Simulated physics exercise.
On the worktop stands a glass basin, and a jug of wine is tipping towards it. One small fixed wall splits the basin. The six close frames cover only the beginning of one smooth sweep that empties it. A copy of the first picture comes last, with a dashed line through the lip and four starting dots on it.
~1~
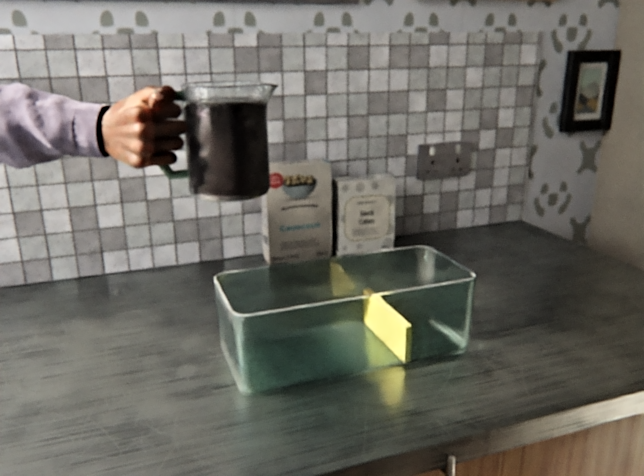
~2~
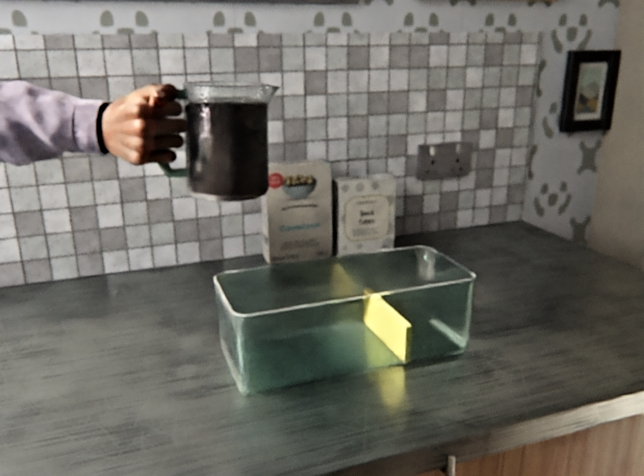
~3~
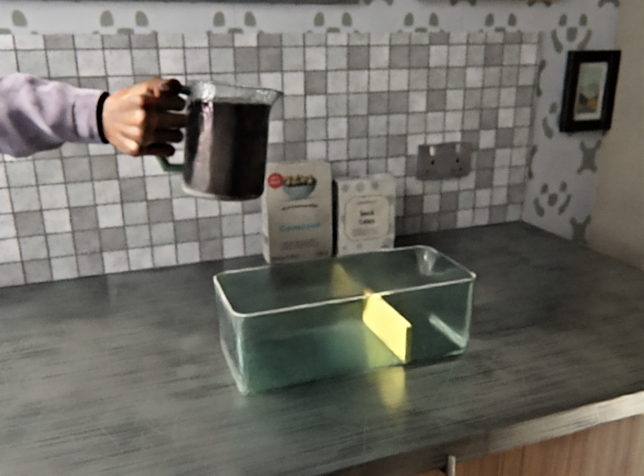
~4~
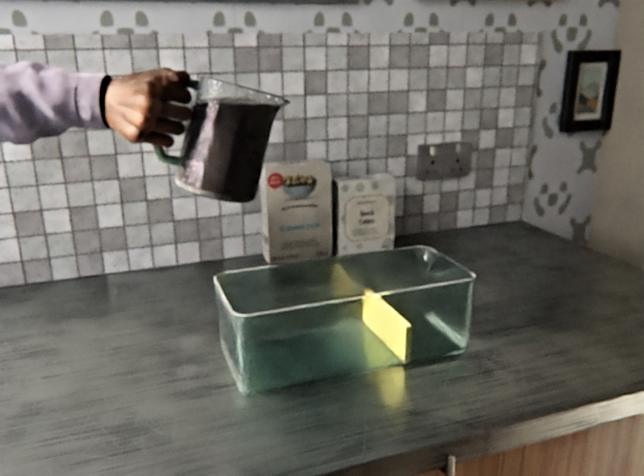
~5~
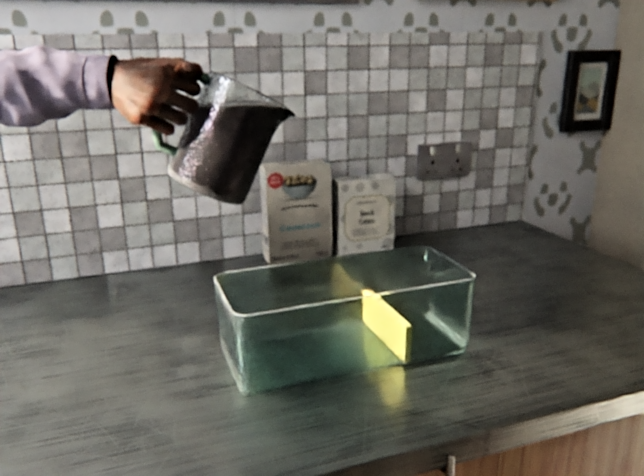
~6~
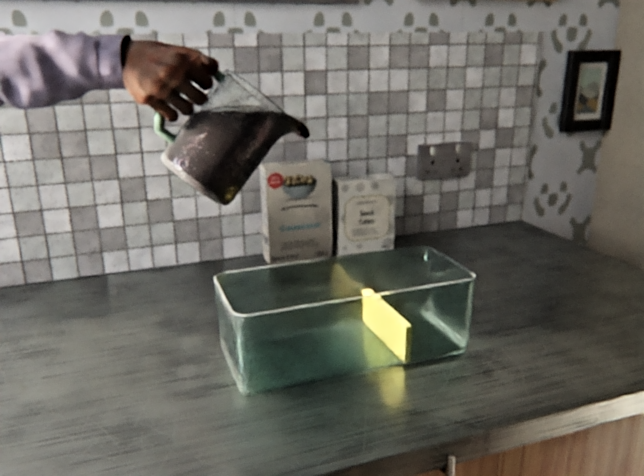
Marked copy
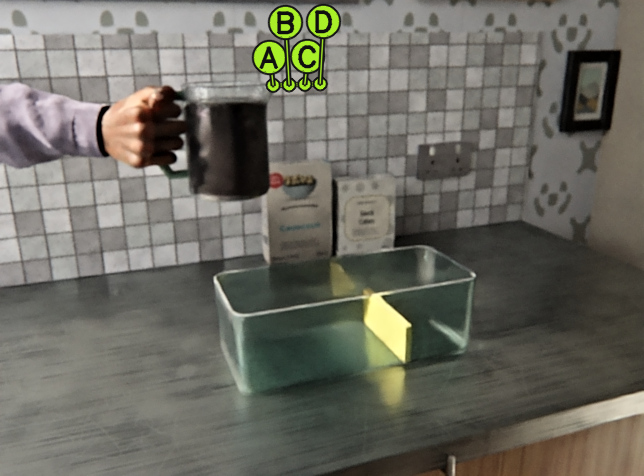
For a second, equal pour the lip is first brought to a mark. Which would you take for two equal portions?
Use spot D.
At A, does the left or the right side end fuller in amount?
More ends on the left.
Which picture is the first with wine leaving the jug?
Picture 6.
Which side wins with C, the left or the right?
The left one.
In lime, A at (273, 85); B at (289, 84); C at (304, 84); D at (320, 83).
Choosing A, about 92 % ends left of the wall and 5 % right of it; 3 % is lost outside.
Choosing B, about 93 % ends left of the wall and 3 % right of it; 4 % is lost outside.
Choosing C, about 85 % ends left of the wall and 6 % right of it; 9 % is lost outside.
Choosing D, about 55 % ends left of the wall and 43 % right of it.
